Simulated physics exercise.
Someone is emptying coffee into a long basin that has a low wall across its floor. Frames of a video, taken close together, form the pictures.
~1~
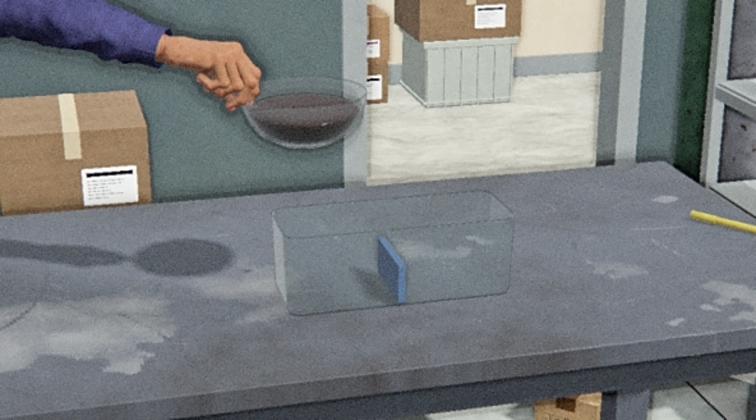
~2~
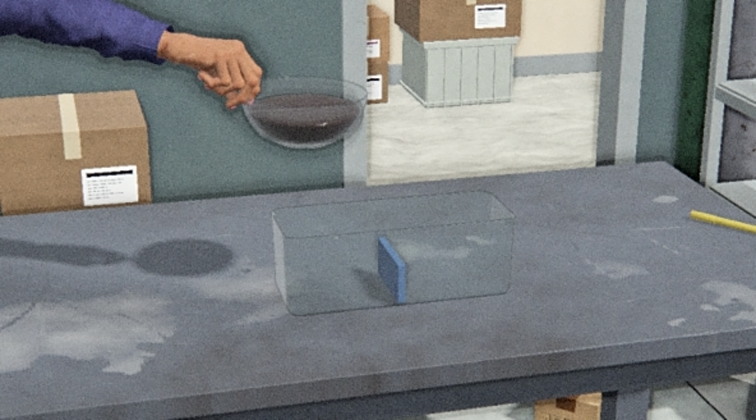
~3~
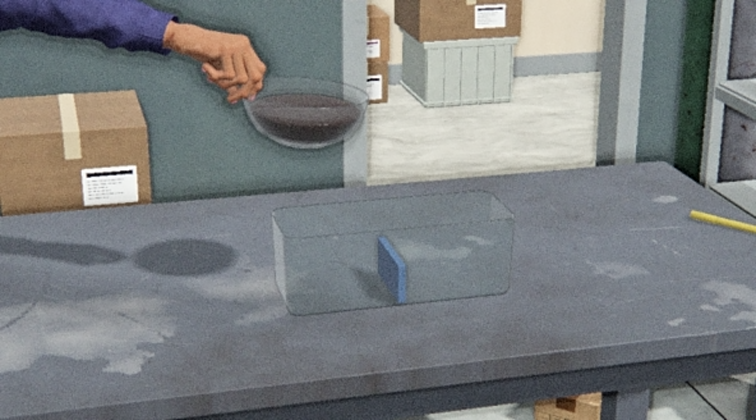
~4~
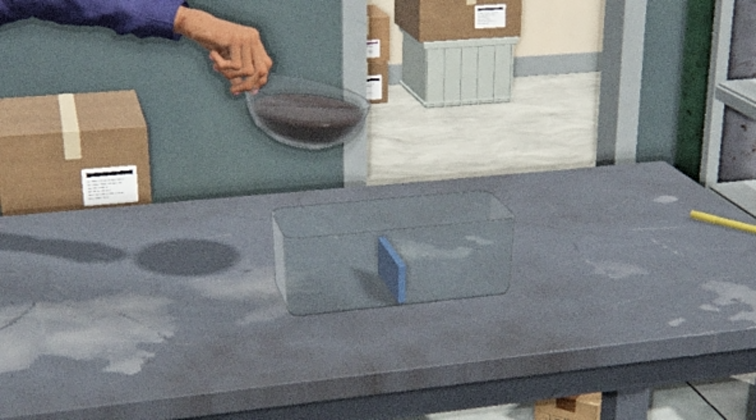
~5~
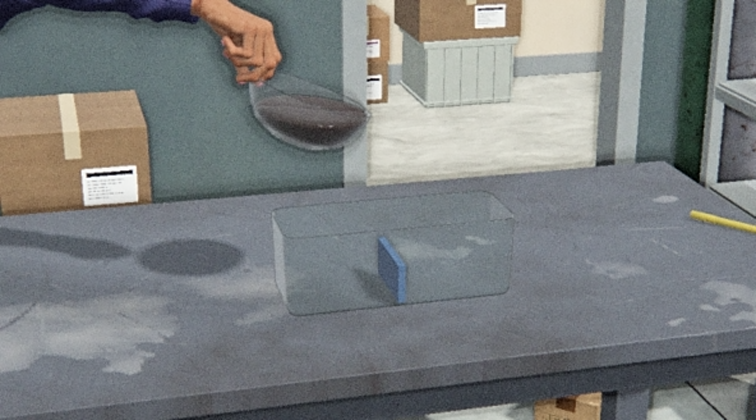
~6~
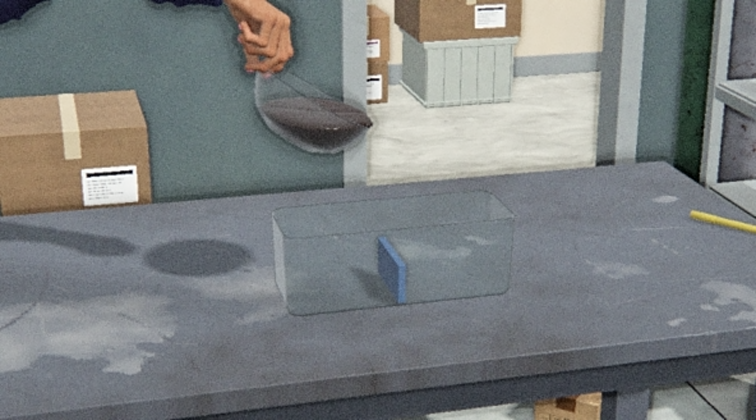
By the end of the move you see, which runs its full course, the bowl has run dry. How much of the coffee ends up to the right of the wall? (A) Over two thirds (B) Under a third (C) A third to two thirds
C, A third to two thirds.
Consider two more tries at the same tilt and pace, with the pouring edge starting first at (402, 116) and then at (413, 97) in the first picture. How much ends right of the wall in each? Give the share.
You'd get 80 percent from the first and 85 percent from the second.
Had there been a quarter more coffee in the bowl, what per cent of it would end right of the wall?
I'd reckon close to 55 %.
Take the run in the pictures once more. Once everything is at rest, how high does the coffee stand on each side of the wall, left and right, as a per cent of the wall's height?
The left comes to 20 % and the right to 30 %.
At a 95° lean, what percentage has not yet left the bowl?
5 per cent, approximately.
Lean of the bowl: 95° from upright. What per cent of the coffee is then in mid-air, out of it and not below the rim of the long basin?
Around 40 in a hundred.
A moment on, the bowl is tipped on its side and 7 per cent is still to pour, 8 is left of the wall and 45 right of it.
Next, the bowl is tipped right over and 0 per cent is still to pour, 40 is left of the wall and 54 right of it.
Then the bowl is tipped right over and 0 per cent is still to pour, 42 is left of the wall and 54 right of it.
Later the bowl is tipped right over and 0 per cent is still to pour, 42 is left of the wall and 55 right of it.
At rest 42 per cent lies left of the wall, 54 right of it and 4 outside.
